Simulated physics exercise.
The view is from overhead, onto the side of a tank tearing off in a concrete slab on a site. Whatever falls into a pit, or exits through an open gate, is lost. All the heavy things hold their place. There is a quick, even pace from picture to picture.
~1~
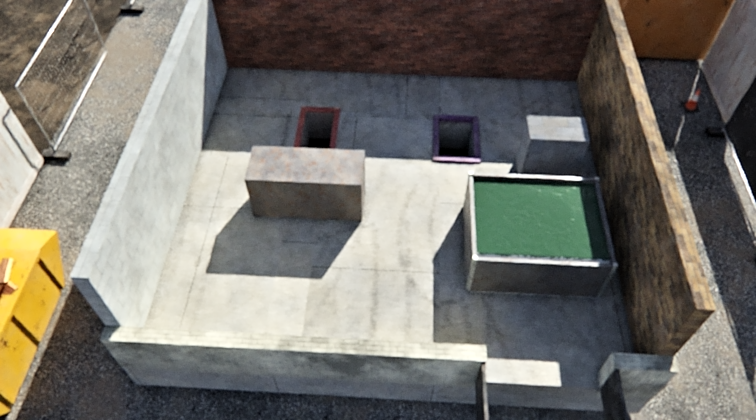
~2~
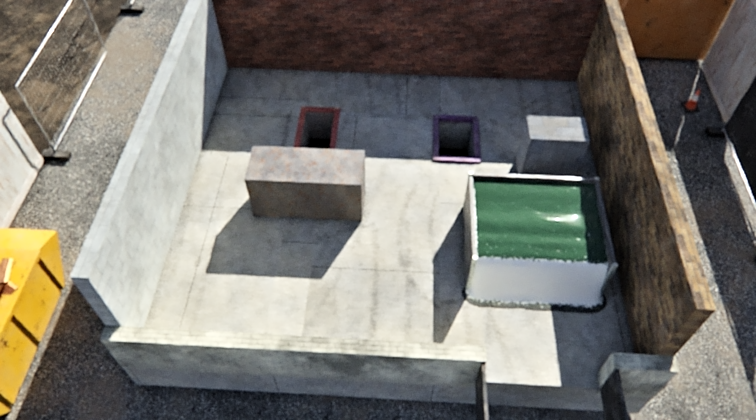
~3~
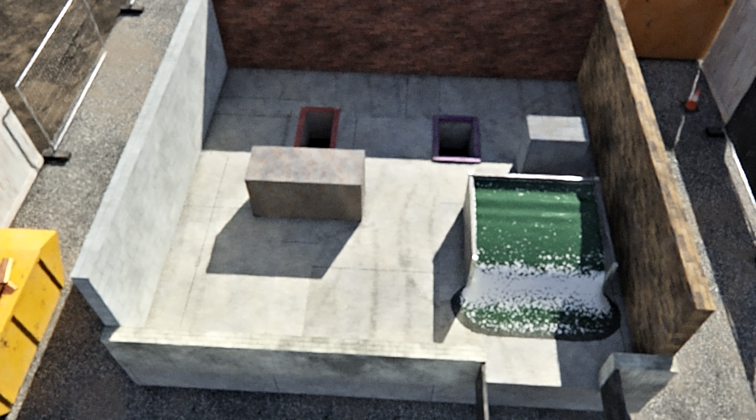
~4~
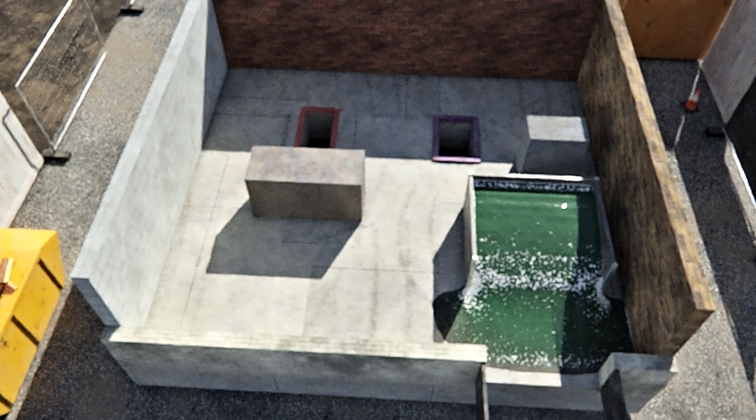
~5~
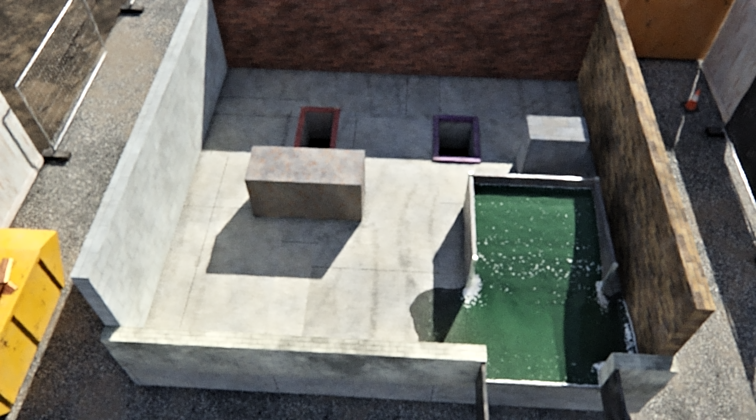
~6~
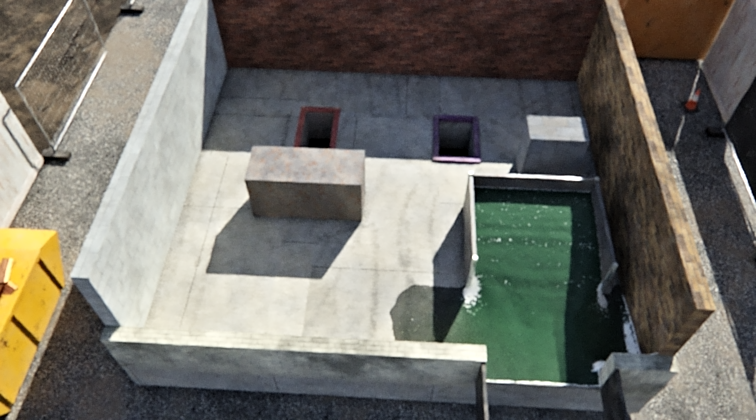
Green water bursts from the front of a tank and spreads across the concrete slab.
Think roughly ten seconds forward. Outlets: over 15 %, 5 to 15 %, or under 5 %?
The gate is going to fail to stay at fifteen per cent or less. The purple pit is going to fail to get to five per cent. The red pit is going to fail to get to five per cent.
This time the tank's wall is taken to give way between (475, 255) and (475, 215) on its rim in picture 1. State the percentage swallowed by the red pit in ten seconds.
I'd estimate the red pit takes around 6 percent.
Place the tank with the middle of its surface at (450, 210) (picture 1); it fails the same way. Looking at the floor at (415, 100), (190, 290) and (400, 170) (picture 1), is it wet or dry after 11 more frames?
Outcome, in sequence: Unwetted, wetted, unwetted.
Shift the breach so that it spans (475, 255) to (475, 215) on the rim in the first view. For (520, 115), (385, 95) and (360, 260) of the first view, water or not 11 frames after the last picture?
In the order asked: Out of reach, out of reach, sodden.
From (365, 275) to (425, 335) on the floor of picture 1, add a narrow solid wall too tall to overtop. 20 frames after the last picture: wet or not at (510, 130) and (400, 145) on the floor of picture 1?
Going by the list, I'd say kept clear of the flood, then kept clear of the flood.
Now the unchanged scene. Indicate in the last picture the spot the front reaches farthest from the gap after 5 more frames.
I'd say near (275, 355).
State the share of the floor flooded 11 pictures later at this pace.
Roughly 20 per cent.
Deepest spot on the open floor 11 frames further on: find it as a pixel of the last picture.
(609, 352).
A moment on, water covers 15 % of the floor; the gate 23 %, the purple pit 0 %, the red pit 0 %.
Next, water covers 20 % of the floor; the gate 42 %, the purple pit 0 %, the red pit 0 %.
Then, water covers 40 % of the floor; the gate 55 %, the purple pit 0 %, the red pit 0 %.
Later, water covers 50 % of the floor; the gate 64 %, the purple pit 0 %, the red pit 0 %.
In the end, water covers 65 % of the floor; the gate 67 %, the purple pit 0 %, the red pit 0 %.
